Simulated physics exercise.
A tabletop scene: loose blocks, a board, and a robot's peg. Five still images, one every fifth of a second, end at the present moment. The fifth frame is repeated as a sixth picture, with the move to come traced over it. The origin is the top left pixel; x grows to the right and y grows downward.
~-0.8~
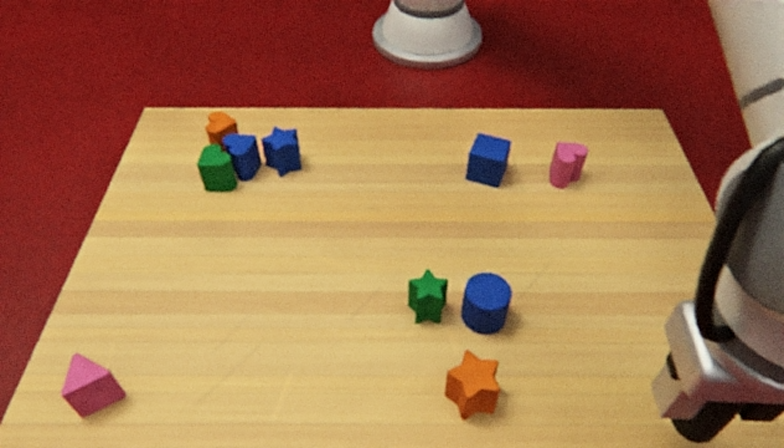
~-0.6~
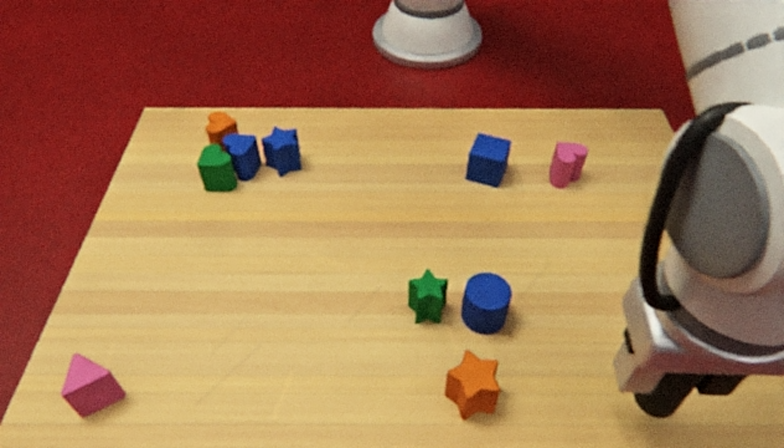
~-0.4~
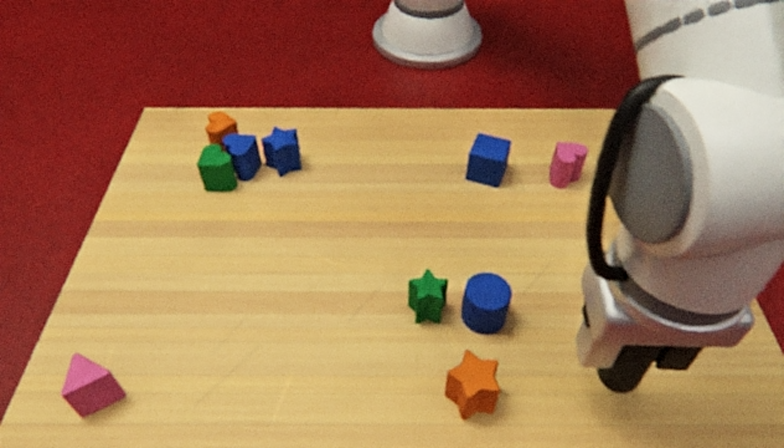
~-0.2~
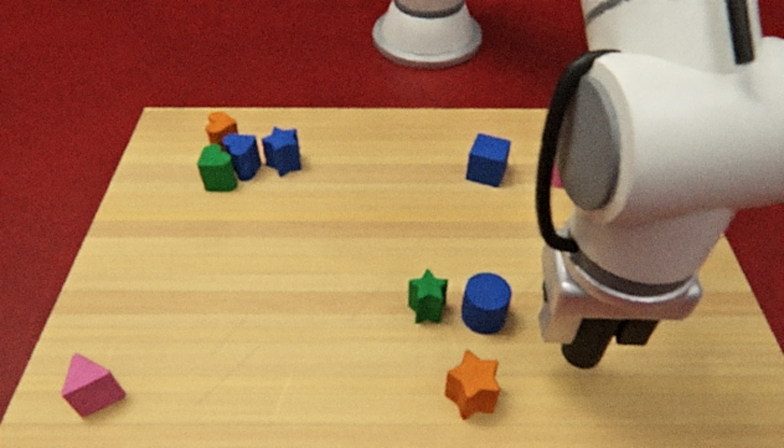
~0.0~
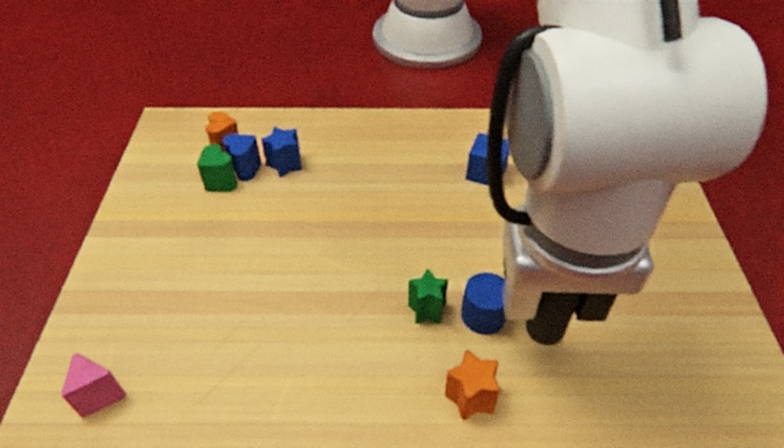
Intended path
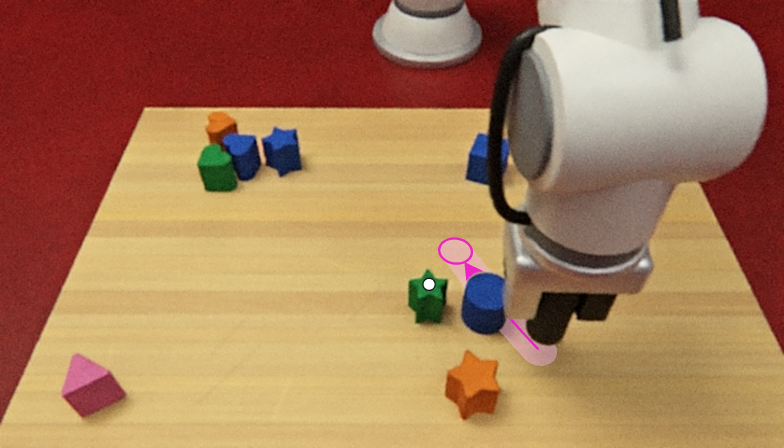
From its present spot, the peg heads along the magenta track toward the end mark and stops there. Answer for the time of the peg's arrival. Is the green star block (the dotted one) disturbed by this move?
That block is shifted.
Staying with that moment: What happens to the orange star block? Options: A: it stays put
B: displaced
A.
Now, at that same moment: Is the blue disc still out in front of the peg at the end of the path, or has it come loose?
Beside or behind.
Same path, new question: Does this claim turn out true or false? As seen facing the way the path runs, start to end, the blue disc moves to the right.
It is false.
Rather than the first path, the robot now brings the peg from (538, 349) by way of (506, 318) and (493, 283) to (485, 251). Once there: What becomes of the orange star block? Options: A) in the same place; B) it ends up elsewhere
A.
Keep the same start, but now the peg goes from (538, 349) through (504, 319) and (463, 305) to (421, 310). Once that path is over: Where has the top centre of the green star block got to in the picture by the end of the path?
Final place: (380, 284).
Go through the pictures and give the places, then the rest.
Peg's lower end (692, 424); green star block (429, 284); orange star block (476, 373); blue disc (489, 290), in the first picture.
Peg (654, 400); blocks still, in the second picture.
Peg (617, 376); blocks still, in the third picture.
Peg (580, 353); blocks still, in the fourth picture.
Peg (545, 331); green star block (429, 284); orange star block (476, 373); blue disc (489, 290), in the fifth picture.
Drawn move, from (538, 349) to (456, 251); the dot is on the green star block.
What follows on the original path. One third of the way, peg (511, 295); blue disc (471, 279).
Two thirds of the way, peg (483, 262); green star block (416, 286), turned 20° anticlockwise; blue disc (446, 262).
At the end, peg (458, 231); green star block (416, 286), turned 20° anticlockwise; orange star block still; blue disc (438, 253).
